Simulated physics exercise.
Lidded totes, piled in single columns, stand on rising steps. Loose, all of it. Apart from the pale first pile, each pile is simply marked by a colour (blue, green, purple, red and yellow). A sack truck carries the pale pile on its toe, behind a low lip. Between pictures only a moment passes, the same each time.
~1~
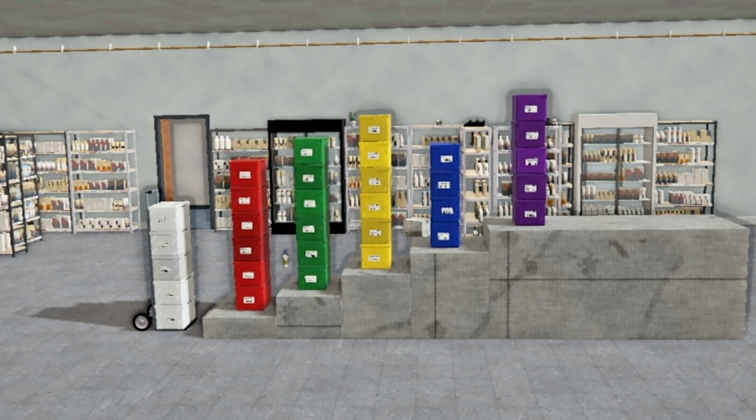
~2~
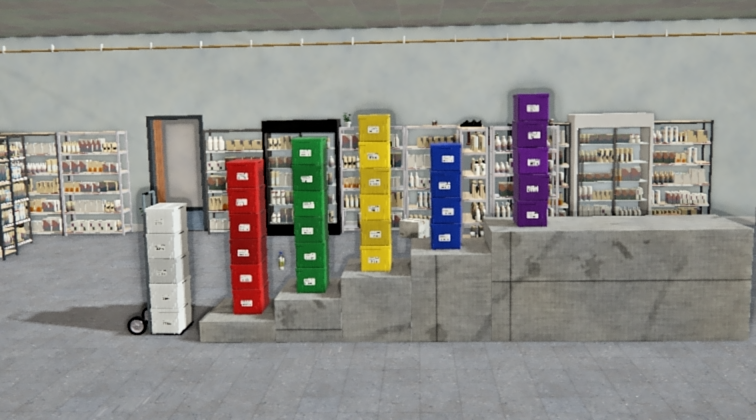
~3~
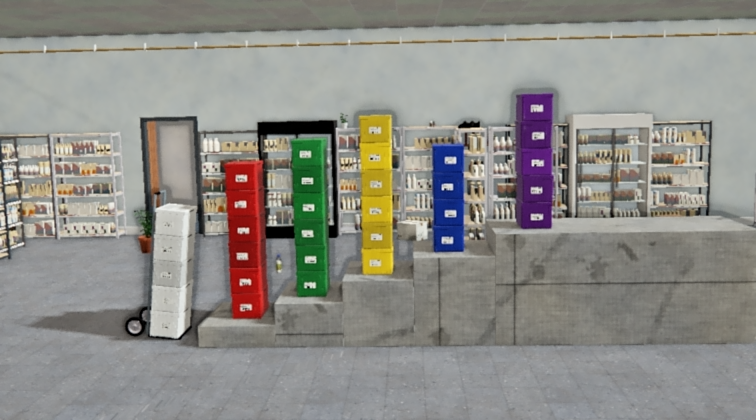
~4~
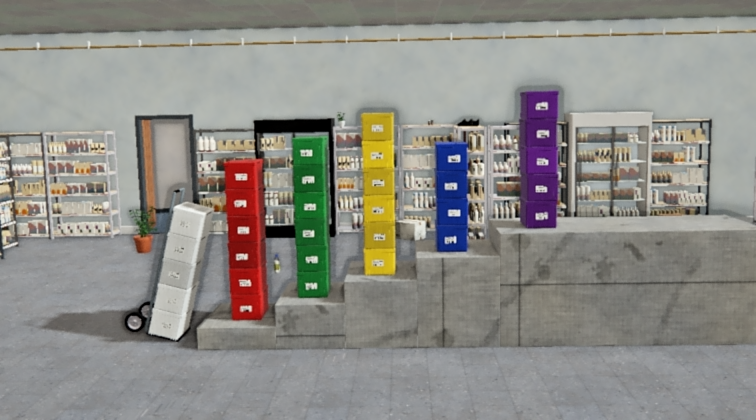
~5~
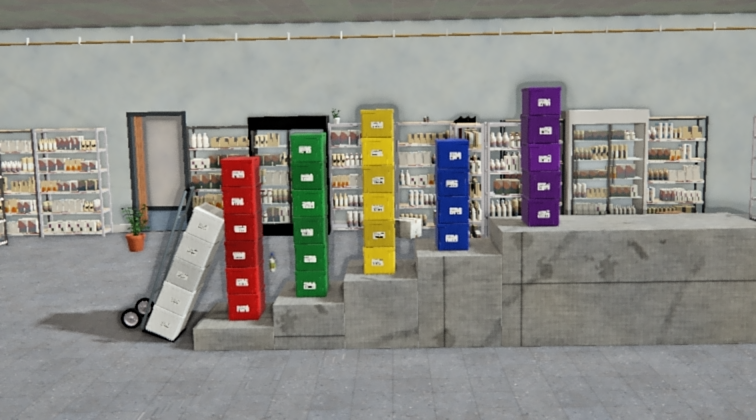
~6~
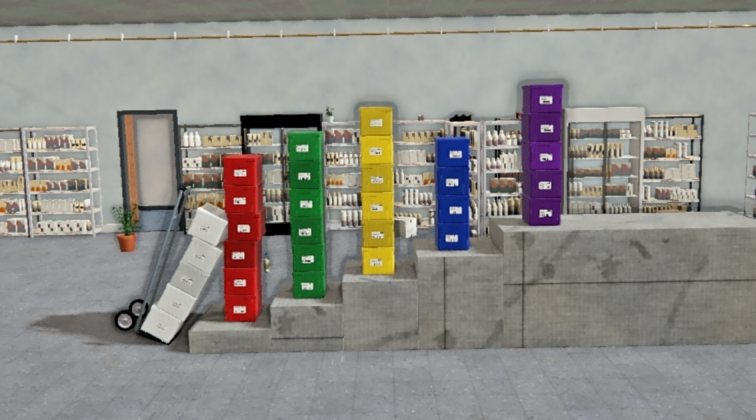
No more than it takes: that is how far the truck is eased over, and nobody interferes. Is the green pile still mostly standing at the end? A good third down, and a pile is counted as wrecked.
No, it falls.
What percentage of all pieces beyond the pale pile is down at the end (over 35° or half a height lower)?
Roughly 90 per cent.
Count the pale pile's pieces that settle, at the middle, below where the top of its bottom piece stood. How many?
Altogether it is 1.
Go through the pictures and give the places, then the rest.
In the first picture (we follow the side turned to the camera; the camera moves round a little), truck frame (148, 221) level; top green tote (308, 152); top yellow tote (374, 129); no other piece has moved.
Truck frame (145, 223) rocked barely; top green tote (306, 152), in the second picture.
Truck frame (154, 223) rocked a little, top of the pale pile leaning a little; top green tote (307, 154); no other piece has moved, in the third picture.
Truck frame (169, 220) rocked clearly, top of the pale pile leaning clearly; top green tote (308, 152); no other piece has moved, in the fourth picture.
Truck frame (177, 219) rocked clearly, top of the pale pile leaning clearly; top green tote (306, 149); no other piece has moved, in the fifth picture.
Truck frame (172, 219) rocked clearly, top of the pale pile leaning clearly; top green tote (304, 147); top red tote (239, 172) displaced a little; 4 stirred so far, in the sixth picture.
Soon, 5 of the pale pile down; none of the 6 green totes down (0 of 27 in all colours); top green tote displaced a little; top red tote tipped clearly.
A while on, 5 of the pale pile down; none of the 6 green totes down (1 of 27 in all colours); top green tote tipped a little; top red tote tipped well over, half its height lower.
Towards the end, 5 of the pale pile down; 6 of the 6 green totes down (13 of 27 in all colours); top green tote tipped well over, about its own height lower; top red tote tipped well over, about its own height lower.
Then, 5 of the pale pile down; 6 of the 6 green totes down (24 of 27 in all colours); top green tote tipped well over, about its own height lower; top purple tote tipped steeply, some two heights lower.
Finally, 5 of the pale pile down; 6 of the 6 green totes down (24 of 27 in all colours); top green tote tipped well over, about its own height lower; top purple tote on its side. Seen by the last camera, middles, top green tote near (424, 180), top purple tote near (704, 204).
